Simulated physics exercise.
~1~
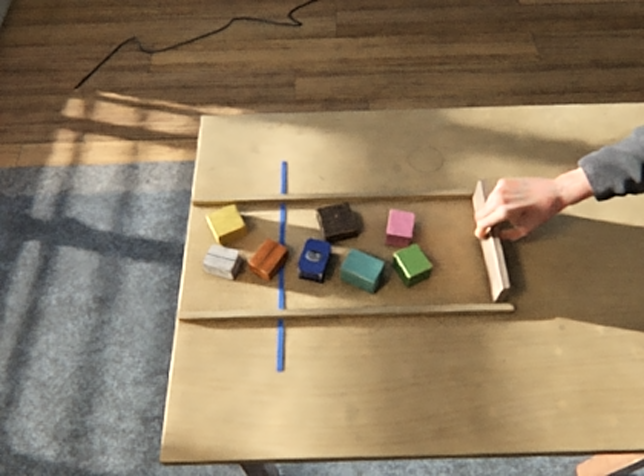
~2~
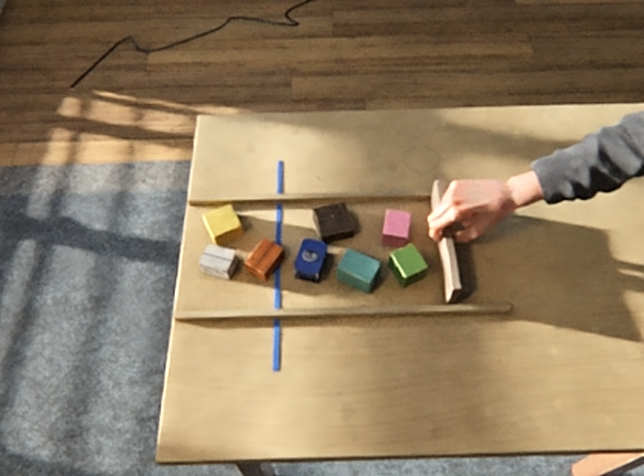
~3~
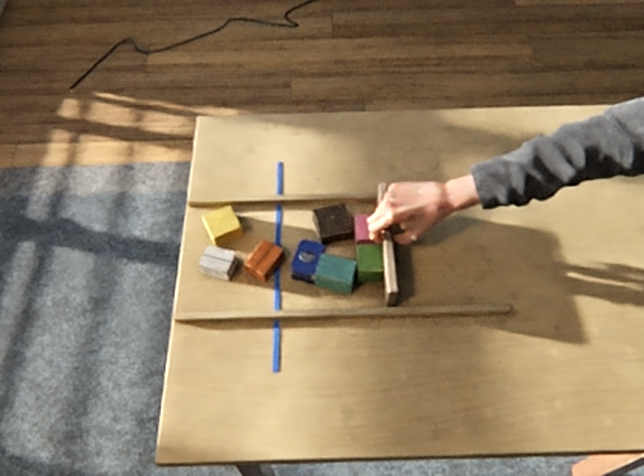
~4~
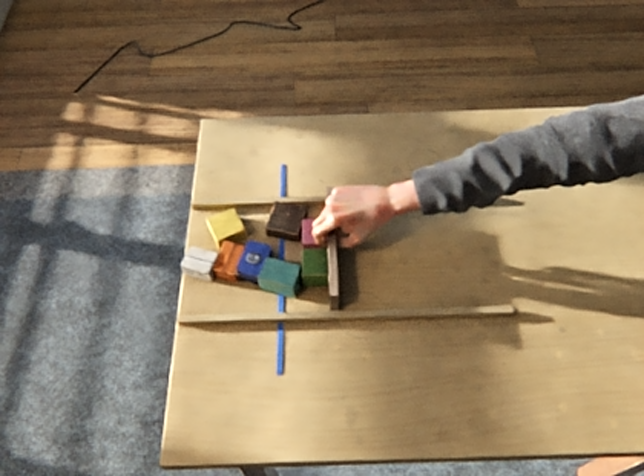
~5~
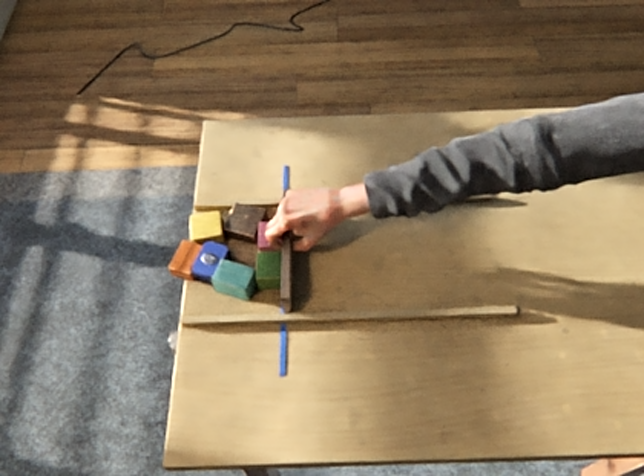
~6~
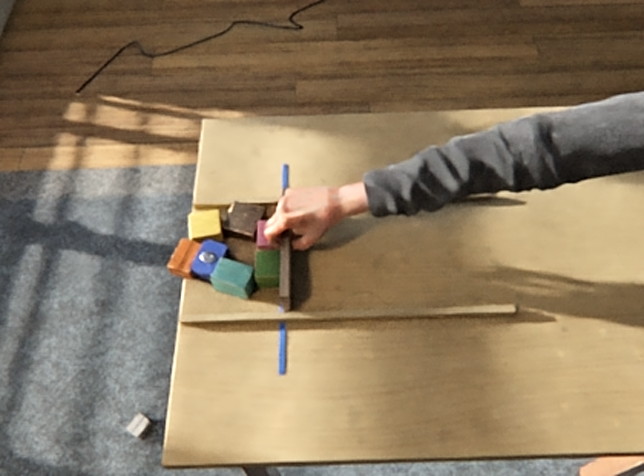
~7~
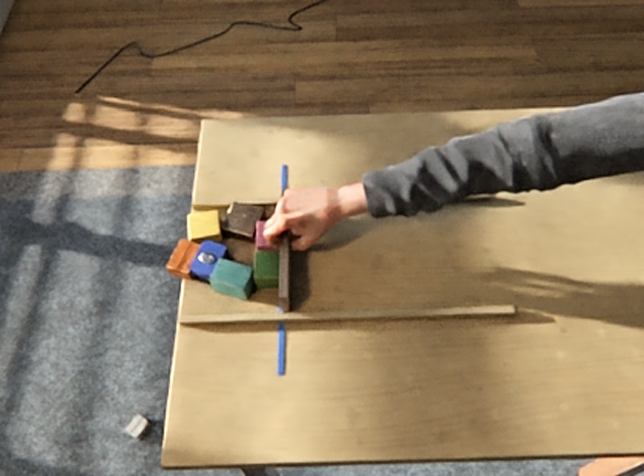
A hand slides a board left to the blue tape, pushing one white block off the table.
